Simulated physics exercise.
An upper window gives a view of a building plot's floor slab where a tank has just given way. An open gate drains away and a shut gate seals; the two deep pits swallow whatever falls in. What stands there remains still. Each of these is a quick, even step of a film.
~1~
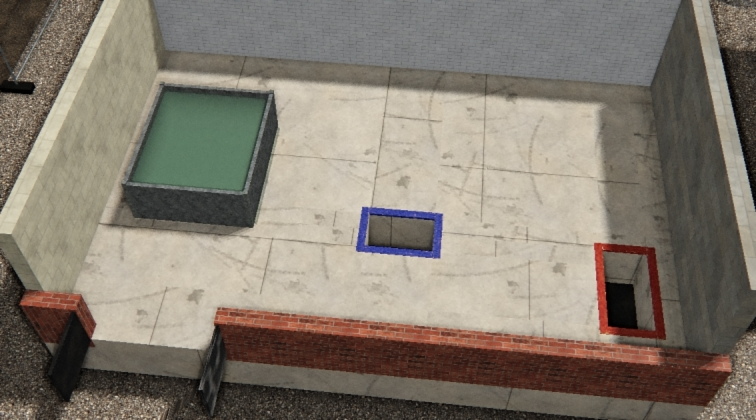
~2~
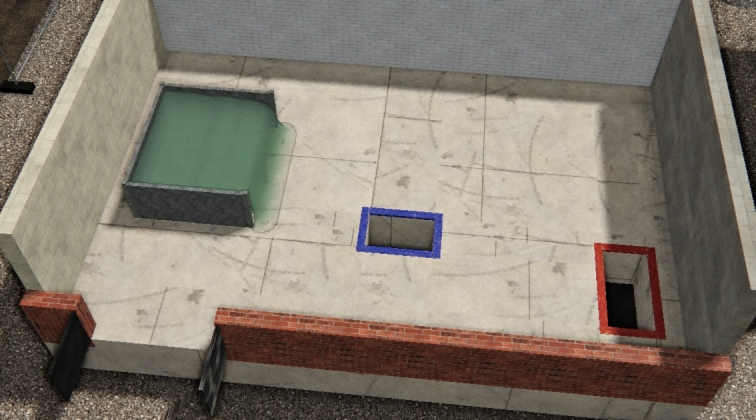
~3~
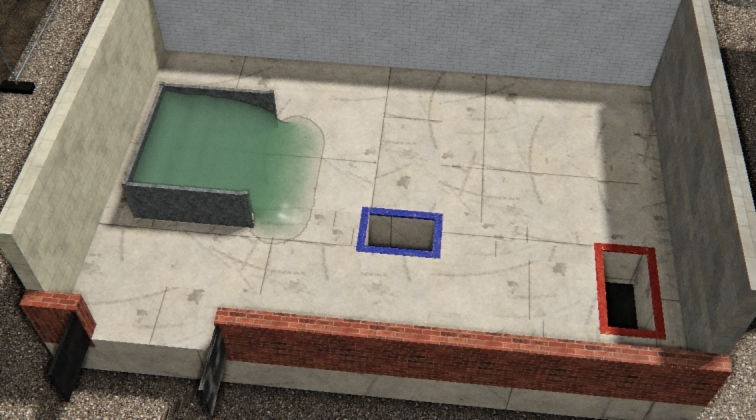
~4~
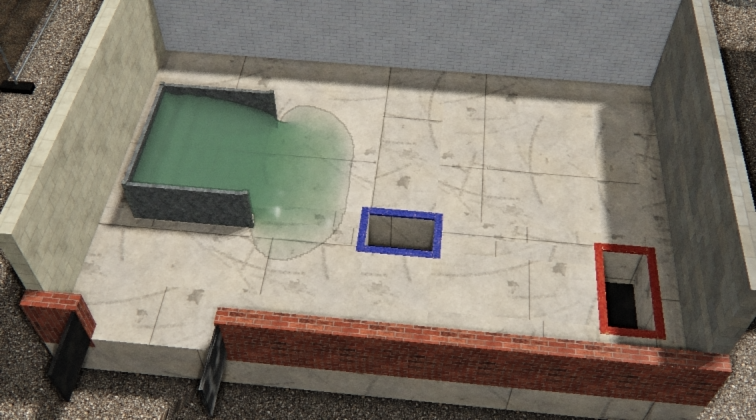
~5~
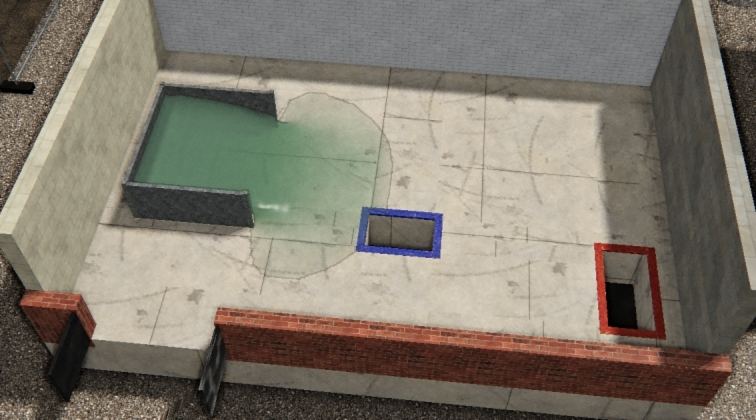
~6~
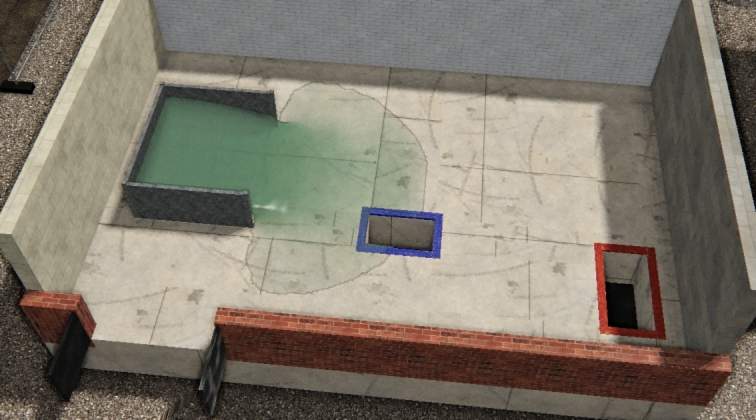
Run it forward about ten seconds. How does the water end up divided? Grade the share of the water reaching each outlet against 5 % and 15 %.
By my reckoning the gate stays under 5 %, the blue pit goes over 15 %, the red pit goes over 15 %.
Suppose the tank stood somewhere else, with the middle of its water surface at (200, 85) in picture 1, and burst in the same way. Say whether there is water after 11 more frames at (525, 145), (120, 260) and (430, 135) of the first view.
Going through the three spots, I'd say swamped, high and dry, swamped.
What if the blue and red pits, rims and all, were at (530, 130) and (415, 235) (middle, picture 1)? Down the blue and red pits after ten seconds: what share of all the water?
Estimated shares - blue: 15 %; red: 40 %.
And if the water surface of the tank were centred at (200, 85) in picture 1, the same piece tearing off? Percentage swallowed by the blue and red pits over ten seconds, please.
Result in per cent: Blue pit 14, red pit 30.
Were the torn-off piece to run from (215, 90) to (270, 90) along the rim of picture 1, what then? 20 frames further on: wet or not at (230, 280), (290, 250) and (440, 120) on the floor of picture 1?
Going point by point: Left unwetted, left unwetted, waterlogged.
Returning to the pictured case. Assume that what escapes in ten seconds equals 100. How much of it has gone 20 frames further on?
Something close to 40 percent by that point.
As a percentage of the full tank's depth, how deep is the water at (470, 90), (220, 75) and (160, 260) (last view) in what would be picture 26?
10, 0 and 0 in a hundred, in turn.
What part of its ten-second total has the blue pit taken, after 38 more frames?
Roughly 85 per cent.
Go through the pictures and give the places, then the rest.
Still water in the water tank at (202, 139), in the first frame.
Water pours out at (261, 162) and has run to (256, 230), in the second frame.
The front is at (278, 238), out from the gap at (261, 165), in the third frame.
Water pours out at (261, 166) and has run to (327, 115), in the fourth frame.
The front is at (364, 239), out from the gap at (261, 167), in the fifth frame.
Water pours out at (261, 167) and has run to (415, 214), in the sixth frame.
A moment on, water covers 40 % of the floor; the gate 0 %, the blue pit 5 %, the red pit 0 %.
Next, water covers 60 % of the floor; the gate 0 %, the blue pit 11 %, the red pit 0 %.
Then, water covers 70 % of the floor; the gate 0 %, the blue pit 16 %, the red pit 4 %.
Later, water covers 65 % of the floor; the gate 0 %, the blue pit 20 %, the red pit 16 %.
In the end, water covers 75 % of the floor; the gate 0 %, the blue pit 23 %, the red pit 27 %.
